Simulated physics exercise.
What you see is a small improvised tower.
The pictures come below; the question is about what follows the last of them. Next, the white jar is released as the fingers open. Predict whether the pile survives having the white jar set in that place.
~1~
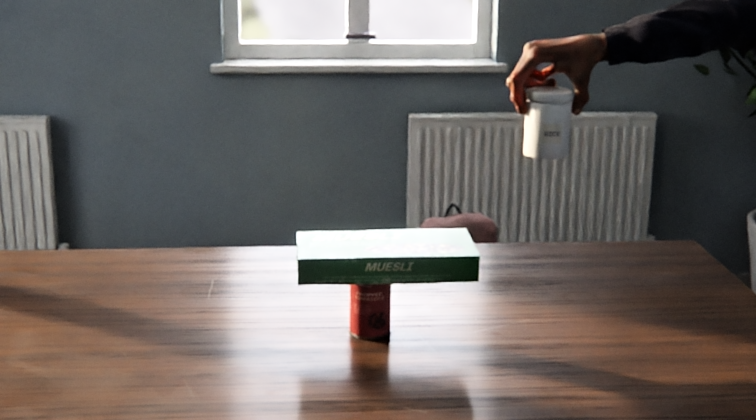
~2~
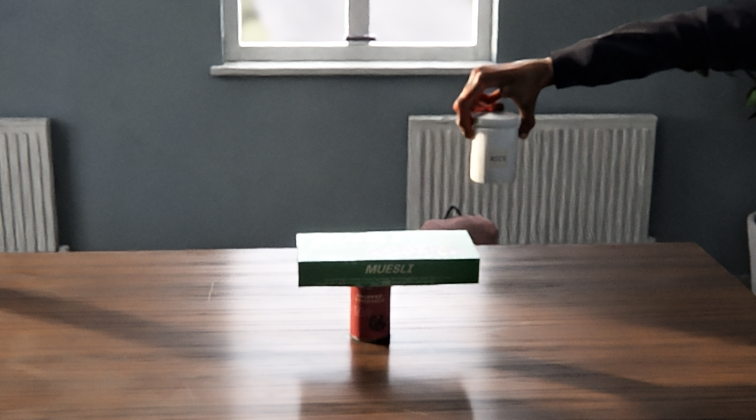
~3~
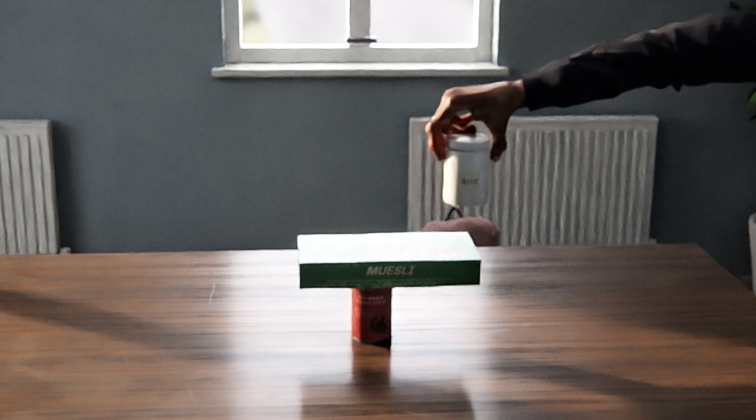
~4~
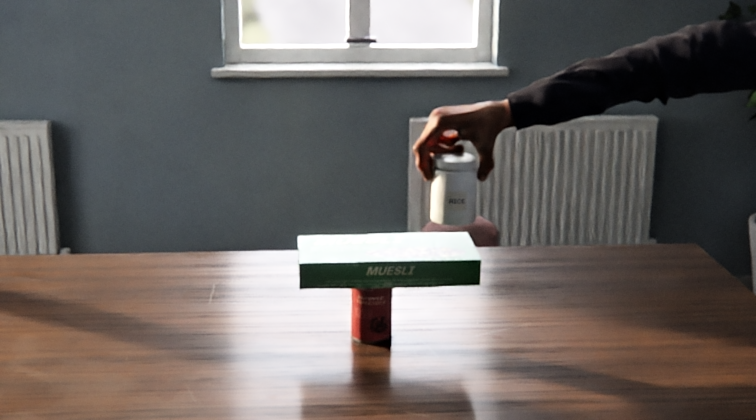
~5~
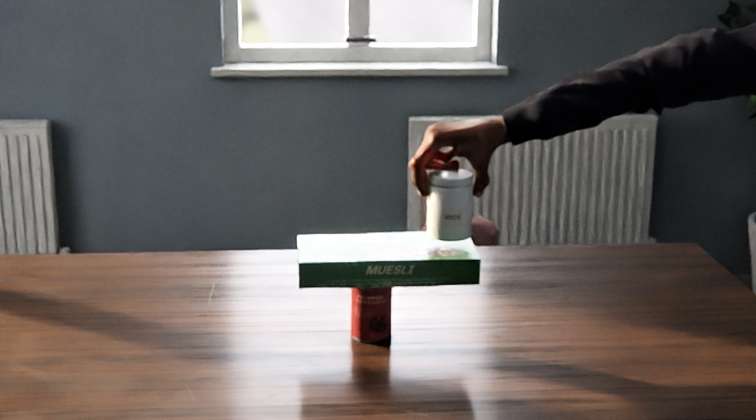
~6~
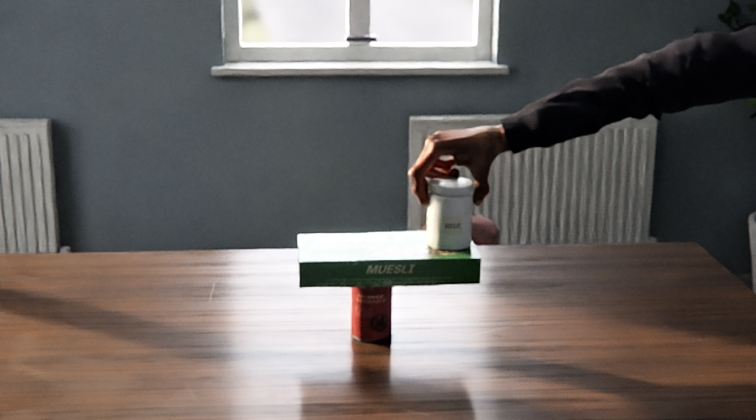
The stack is not secure.
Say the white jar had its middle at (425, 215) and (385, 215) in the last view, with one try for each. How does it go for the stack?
Result of try one: Collapse; result of try two: No collapse.
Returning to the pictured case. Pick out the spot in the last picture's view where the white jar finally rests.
Close to pixel (608, 309).
Then, 0.40 s later than the last frame, white jar now fallen; green packet tilted by 51°.
Then, 0.60 s later than the last frame, green packet tilted by 37°.
Then, 0.90 s later than the last frame, green packet now fallen.
When it is over, fallen, green packet and white jar; red tin as before. End places, in pixels of the last picture, white jar near (608, 309). The stack loses its balance.
